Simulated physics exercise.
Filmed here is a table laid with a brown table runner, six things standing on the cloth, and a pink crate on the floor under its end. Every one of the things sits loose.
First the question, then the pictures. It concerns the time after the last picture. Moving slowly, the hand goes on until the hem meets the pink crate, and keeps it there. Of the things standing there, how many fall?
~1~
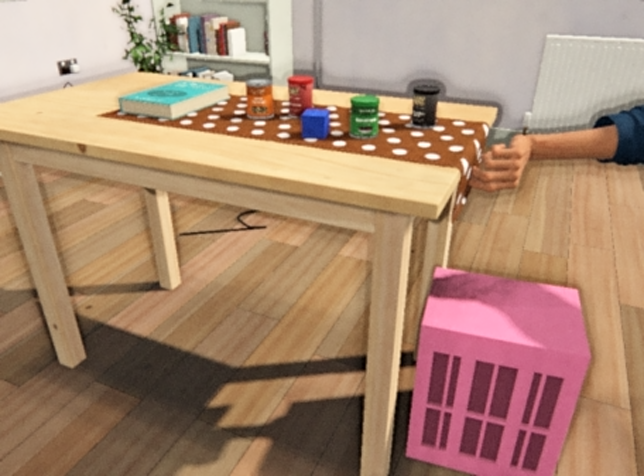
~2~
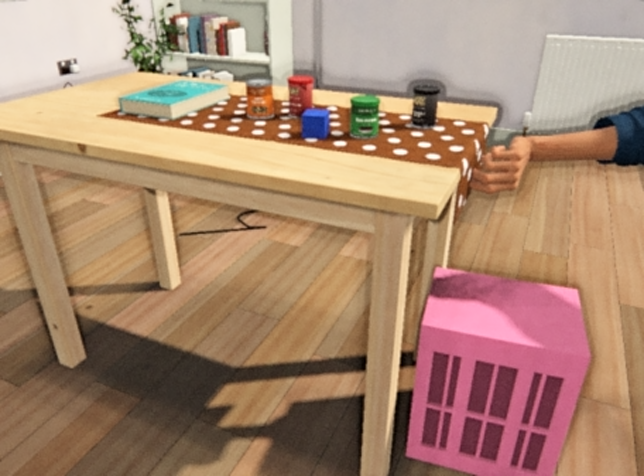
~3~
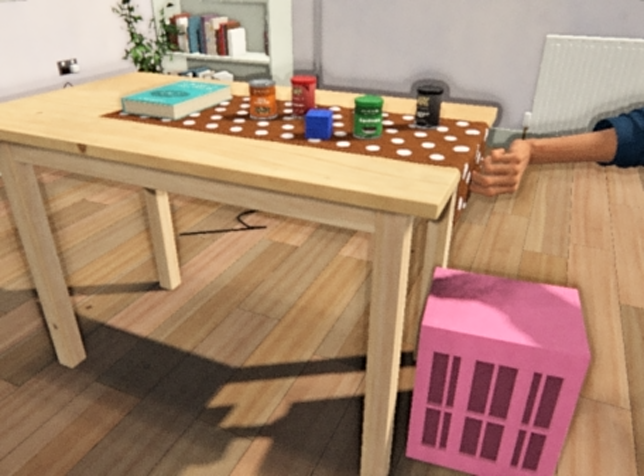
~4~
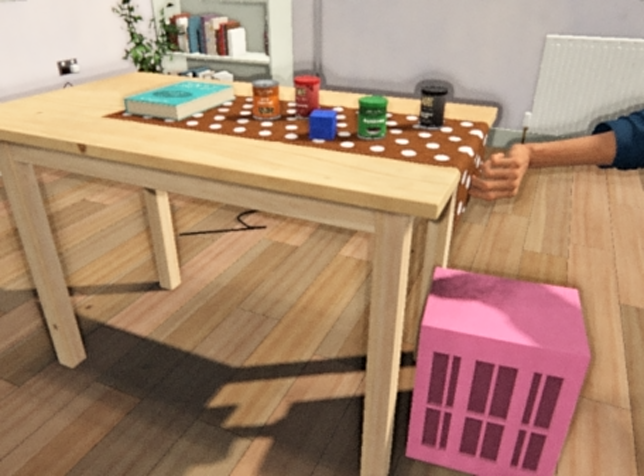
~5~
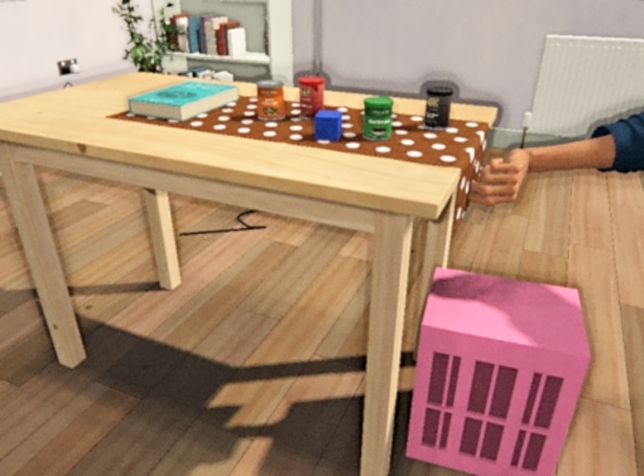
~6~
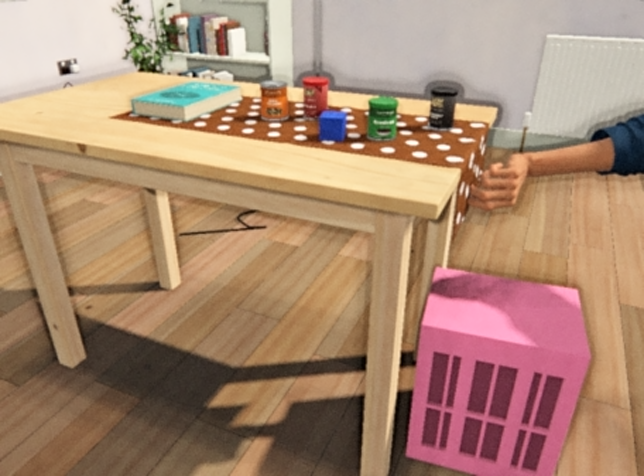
Two of them.
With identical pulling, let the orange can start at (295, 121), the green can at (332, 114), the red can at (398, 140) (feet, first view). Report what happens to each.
In the end the orange can rides it out, while the green can rides it out and the red can gets dislodged.
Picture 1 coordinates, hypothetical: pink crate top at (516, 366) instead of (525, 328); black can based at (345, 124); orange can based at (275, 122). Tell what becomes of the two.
So the black can leaves, and the orange can stays there.
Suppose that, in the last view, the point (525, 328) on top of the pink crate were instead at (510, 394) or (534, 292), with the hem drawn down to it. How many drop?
Counts: 4 / 1.
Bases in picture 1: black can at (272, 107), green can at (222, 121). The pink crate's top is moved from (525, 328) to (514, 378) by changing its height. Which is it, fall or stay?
The black can? Safe. The green can? Safe.
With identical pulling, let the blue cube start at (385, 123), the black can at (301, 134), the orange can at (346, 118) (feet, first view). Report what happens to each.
Here's how it goes: The blue cube leaves the top, the black can remains in place and the orange can remains in place.
Early on, hem near (462, 261); black can gone.
Midway, hem on the crate; black can and green can gone.
Finally, hem on the crate; black can and green can gone. The count of fallen things is two.
